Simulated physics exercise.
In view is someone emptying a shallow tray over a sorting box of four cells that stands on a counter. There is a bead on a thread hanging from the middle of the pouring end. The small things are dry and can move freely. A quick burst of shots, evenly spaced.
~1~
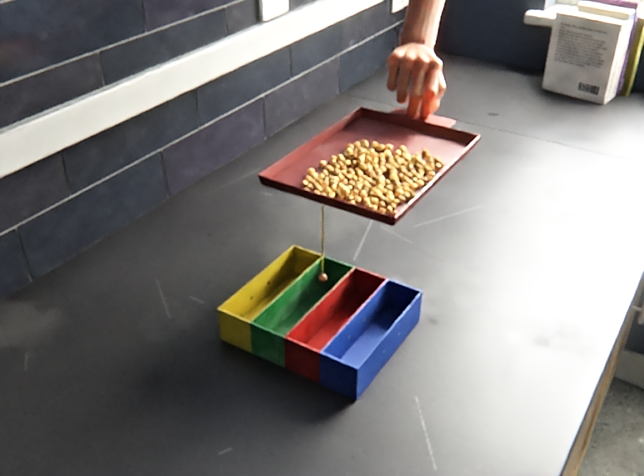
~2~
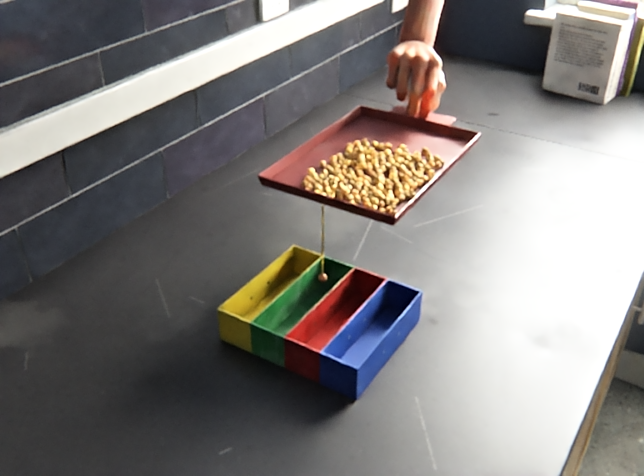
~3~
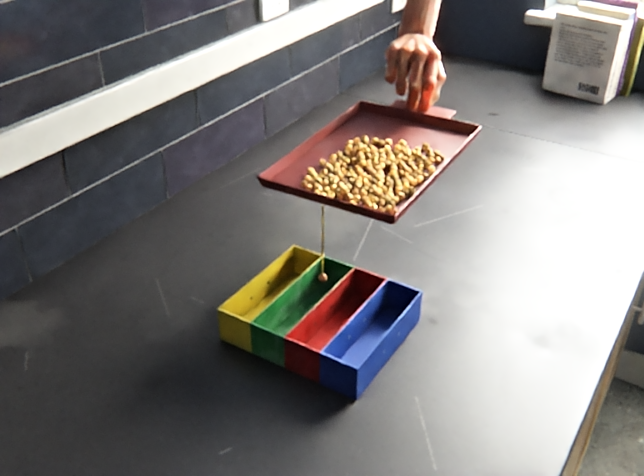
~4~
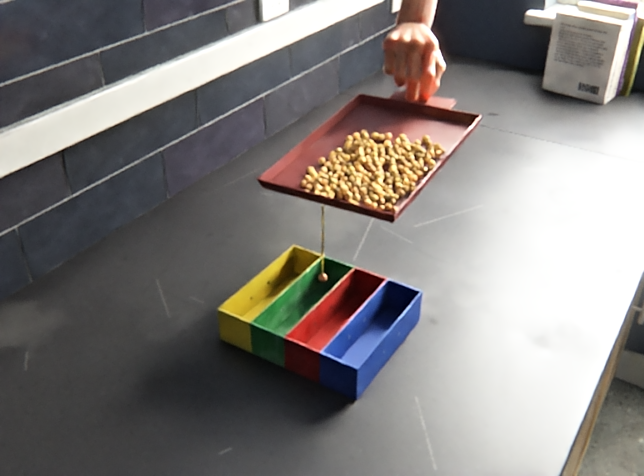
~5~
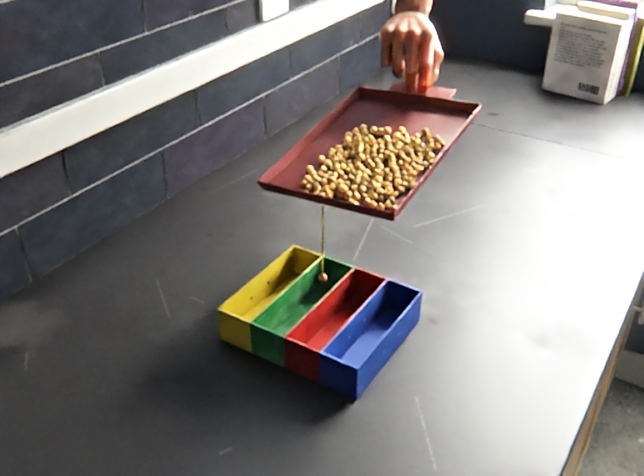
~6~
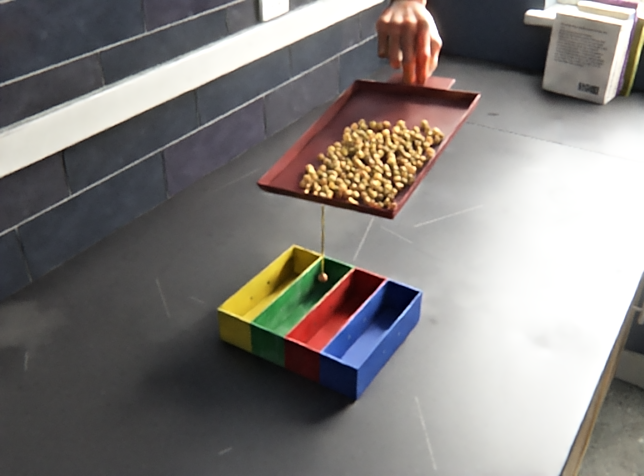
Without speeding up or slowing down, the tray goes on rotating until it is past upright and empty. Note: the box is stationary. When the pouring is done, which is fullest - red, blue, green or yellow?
Fullest: The yellow cell.
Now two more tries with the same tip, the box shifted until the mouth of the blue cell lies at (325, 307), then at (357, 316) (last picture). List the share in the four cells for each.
You'd get about 100 per cent first and about 90 per cent second.
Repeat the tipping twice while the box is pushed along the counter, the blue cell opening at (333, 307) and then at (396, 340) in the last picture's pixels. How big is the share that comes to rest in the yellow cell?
It comes to roughly 30 per cent in one try and roughly 20 per cent in the next.
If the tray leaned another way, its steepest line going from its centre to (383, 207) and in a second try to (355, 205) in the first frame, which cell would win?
Case 1 - that blue cell. Case 2 - the blue cell.
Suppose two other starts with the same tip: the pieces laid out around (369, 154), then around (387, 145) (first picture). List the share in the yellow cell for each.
Around 50 percent the first time, around 50 percent the second.
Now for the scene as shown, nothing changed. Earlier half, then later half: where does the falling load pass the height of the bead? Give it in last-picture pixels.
I'd put it at roughly (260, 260), and after that at roughly (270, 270).
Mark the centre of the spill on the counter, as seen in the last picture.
I'd put the middle somewhere around (221, 290) in the last picture.
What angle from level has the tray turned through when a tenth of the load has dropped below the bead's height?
Angle: Approx. 95 degrees.
Just after the last frame, tray tipped steeply; every one on the tray.
A moment on, tray tipped right over; the larger part on the tray; just a few in the yellow cell; about a tenth falling or outside the box.
Further on, tray tipped past a quarter turn; roughly half in the yellow cell; about a tenth in the green cell; just a few in the red cell; roughly a third falling or outside the box.
When it is over, tray tipped past a quarter turn; roughly half in the yellow cell; about a tenth in the green cell; just a few in the red cell; not one in the blue cell; roughly a third outside the box.
